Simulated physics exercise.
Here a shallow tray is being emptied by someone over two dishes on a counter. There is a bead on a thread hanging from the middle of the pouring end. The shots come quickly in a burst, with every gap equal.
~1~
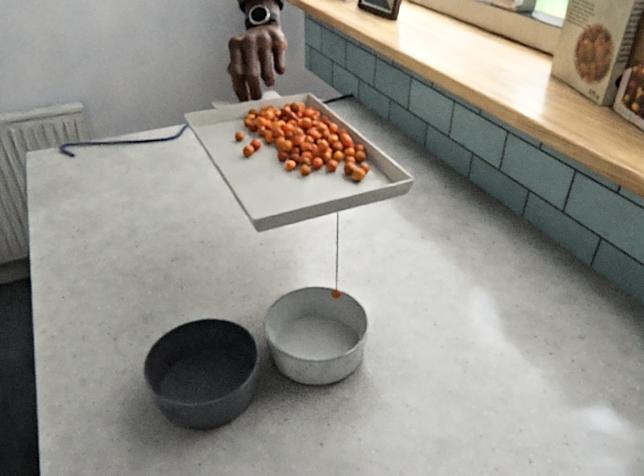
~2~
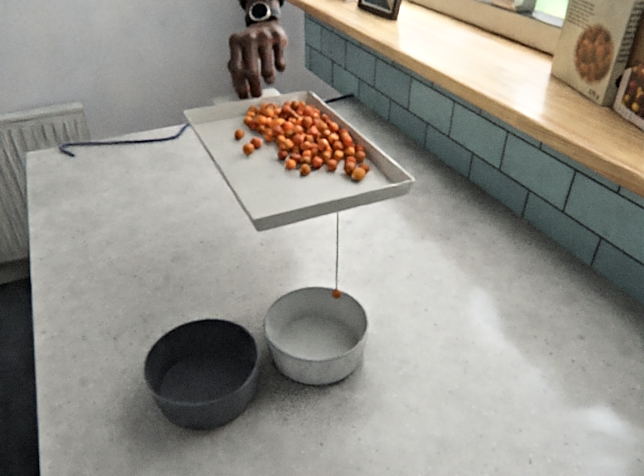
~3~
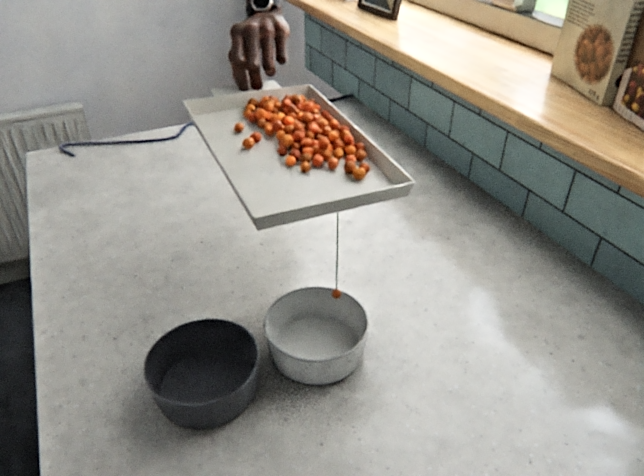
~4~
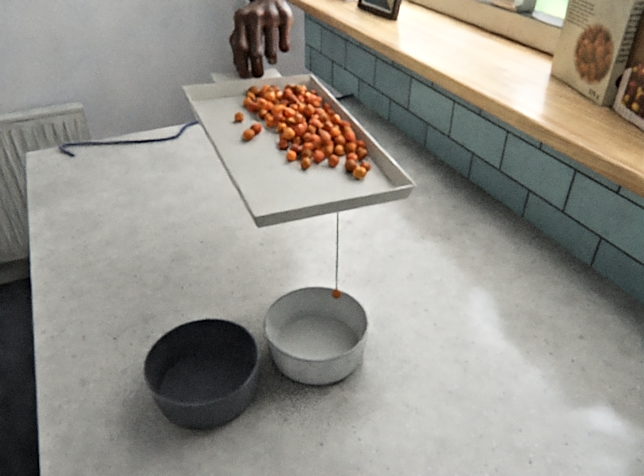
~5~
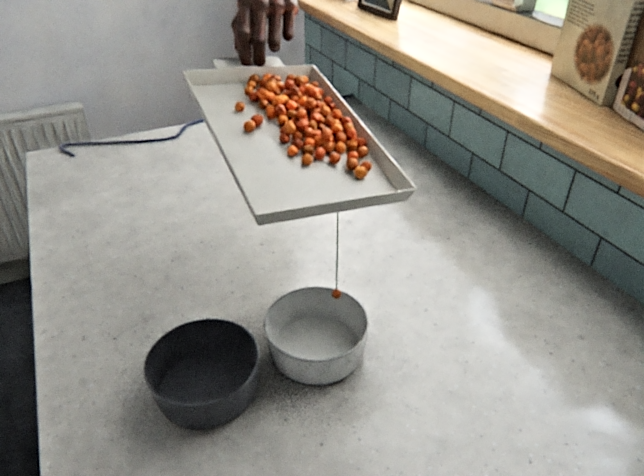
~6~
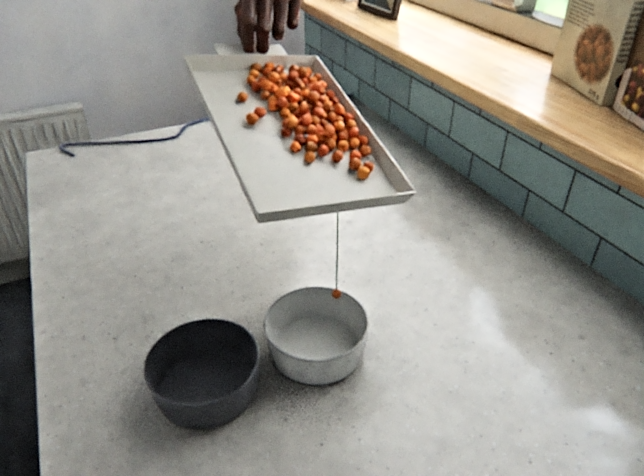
A hand raising the far end of a shallow tray of small orange-brown pieces above two bowls on a grey counter.
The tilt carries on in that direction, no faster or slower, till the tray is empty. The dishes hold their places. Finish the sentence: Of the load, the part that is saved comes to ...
Less than half of it.
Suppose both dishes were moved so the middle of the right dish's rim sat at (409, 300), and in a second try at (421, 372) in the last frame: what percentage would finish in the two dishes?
It would be near 80 per cent first and near 0 per cent second.
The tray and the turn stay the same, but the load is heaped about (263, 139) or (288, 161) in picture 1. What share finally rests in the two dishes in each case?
Shares: 0 % for the first, 0 % for the second.
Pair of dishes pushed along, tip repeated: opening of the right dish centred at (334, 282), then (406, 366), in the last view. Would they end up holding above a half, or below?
Together the dishes get less than a half first, then less than a half.
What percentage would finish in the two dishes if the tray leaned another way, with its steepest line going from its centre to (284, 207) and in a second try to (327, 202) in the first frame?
I'd put it at some 70 % and then some 20 %.
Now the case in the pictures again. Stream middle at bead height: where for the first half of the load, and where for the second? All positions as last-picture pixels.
I'd say around (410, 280) at first, then around (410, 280).
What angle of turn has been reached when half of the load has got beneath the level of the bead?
Around 110 degrees of turn.
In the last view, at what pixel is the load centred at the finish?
Around (422, 327).
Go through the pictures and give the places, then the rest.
Corners of the pouring end near (257, 216) and (409, 178), level; middle of the load near (301, 134), coated peanuts; left dish near (220, 413); right dish near (340, 369); bead on its thread near (337, 294), in the first picture.
Corners of the pouring end near (257, 215) and (409, 179), level; middle of the load near (301, 132), in the second picture.
Corners of the pouring end near (257, 214) and (409, 180), tipped barely, lowest at the right corner; middle of the load near (301, 127), in the third picture.
Corners of the pouring end near (259, 212) and (410, 183), tipped a little, lowest at the right corner; middle of the load near (302, 120), in the fourth picture.
Corners of the pouring end near (260, 210) and (410, 186), tipped a little, lowest at the right corner; middle of the load near (303, 113), in the fifth picture.
Corners of the pouring end near (262, 208) and (411, 189), tipped clearly, lowest at the right corner; middle of the load near (305, 106); left dish near (220, 413); right dish near (340, 369), in the sixth picture.
Shortly afterwards, tray tipped steeply; all but a few on the tray; a little outside both; a little in the air.
Next, tray tipped past a quarter turn; near two thirds on the tray; a little outside both; a little in the air.
Some moments later, tray tipped past a quarter turn; only a few in the right dish; all but a few outside both.
In the end, tray tipped past a quarter turn; none at all in the left dish; only a few in the right dish; all but a few outside both.
